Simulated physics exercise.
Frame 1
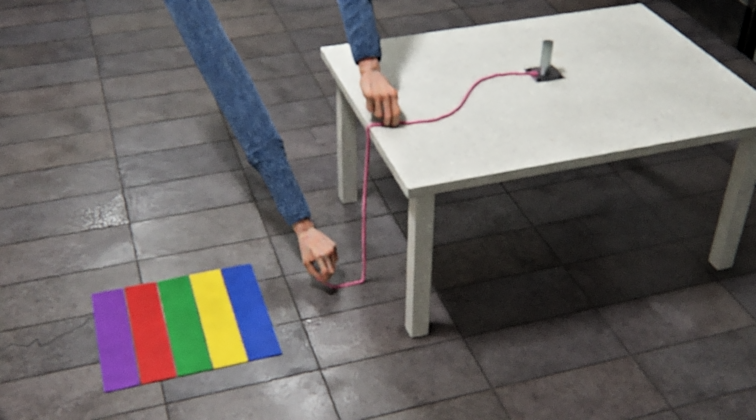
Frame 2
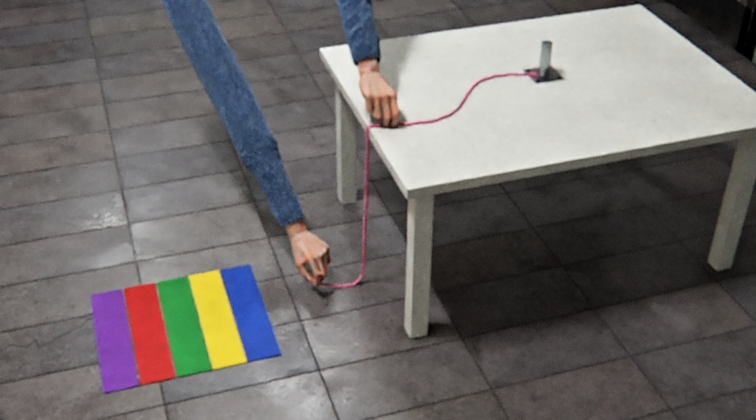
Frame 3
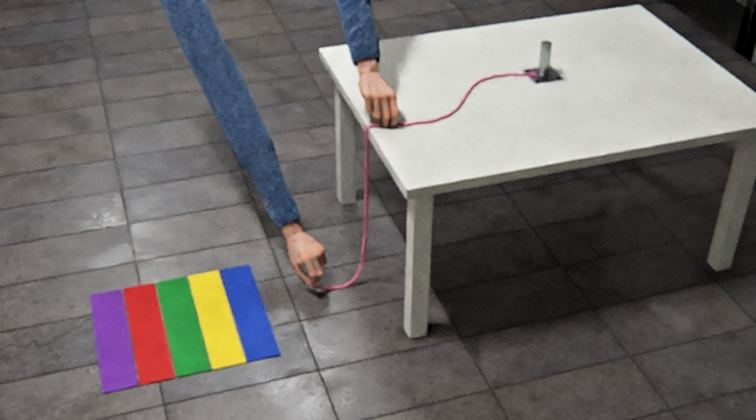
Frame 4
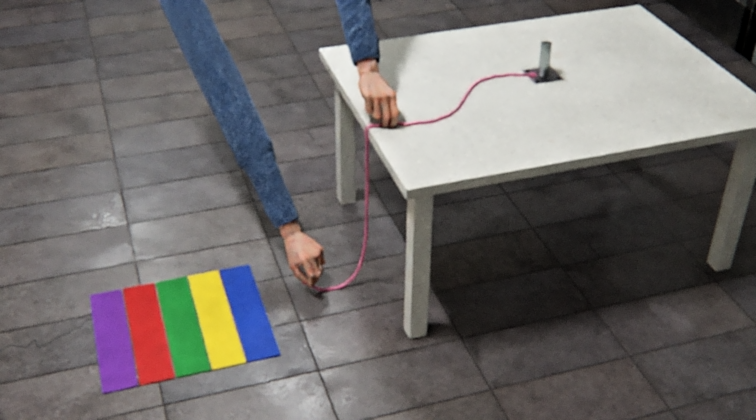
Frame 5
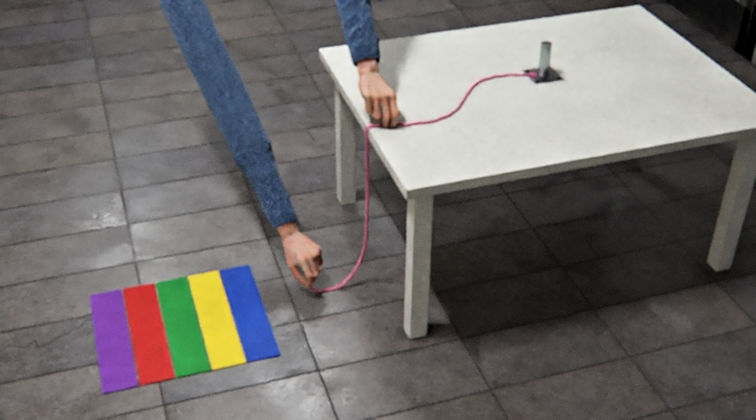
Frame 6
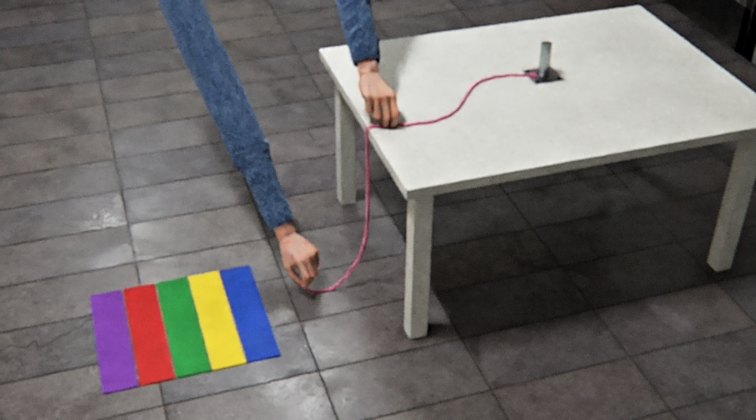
A pink cord ran across a white table and hung over its edge, pinned there by one hand, while the other hand near the floor drew its end slightly left, toward the coloured strips.
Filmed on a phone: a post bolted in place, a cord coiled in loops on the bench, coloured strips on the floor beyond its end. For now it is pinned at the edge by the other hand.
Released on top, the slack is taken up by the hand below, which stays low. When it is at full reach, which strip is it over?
It is over the green strip.
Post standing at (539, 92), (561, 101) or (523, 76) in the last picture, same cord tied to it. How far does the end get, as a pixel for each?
The three places are (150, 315), (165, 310) and (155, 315), in that order.
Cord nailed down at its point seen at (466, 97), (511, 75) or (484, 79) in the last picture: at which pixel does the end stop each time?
Pixel spots, one per try: About (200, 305), (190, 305), (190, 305).
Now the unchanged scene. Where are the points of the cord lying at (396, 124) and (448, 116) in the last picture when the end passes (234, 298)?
(371, 127) for the first, (417, 110) for the second.
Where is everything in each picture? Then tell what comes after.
In the first picture, end (322, 280); blue (260, 340); yellow (226, 347); green (191, 354); red (156, 362); purple (119, 370).
In the second picture, end (314, 282); cord through (503, 75) (464, 100) (420, 122) (368, 149) (366, 211) (364, 268).
In the third picture, end (310, 283).
In the fourth picture, end (308, 283); cord through (502, 76) (463, 100) (419, 123) (367, 149) (366, 211) (358, 269).
In the fifth picture, end (306, 284).
In the sixth picture, end (303, 285); cord through (502, 76) (463, 101) (420, 123) (368, 150) (368, 211) (352, 268).
A little later, end near (234, 298); over blue.
Next, end near (201, 305); over yellow.
When it is tight, end near (181, 309); over green. It gets as far as the green strip.
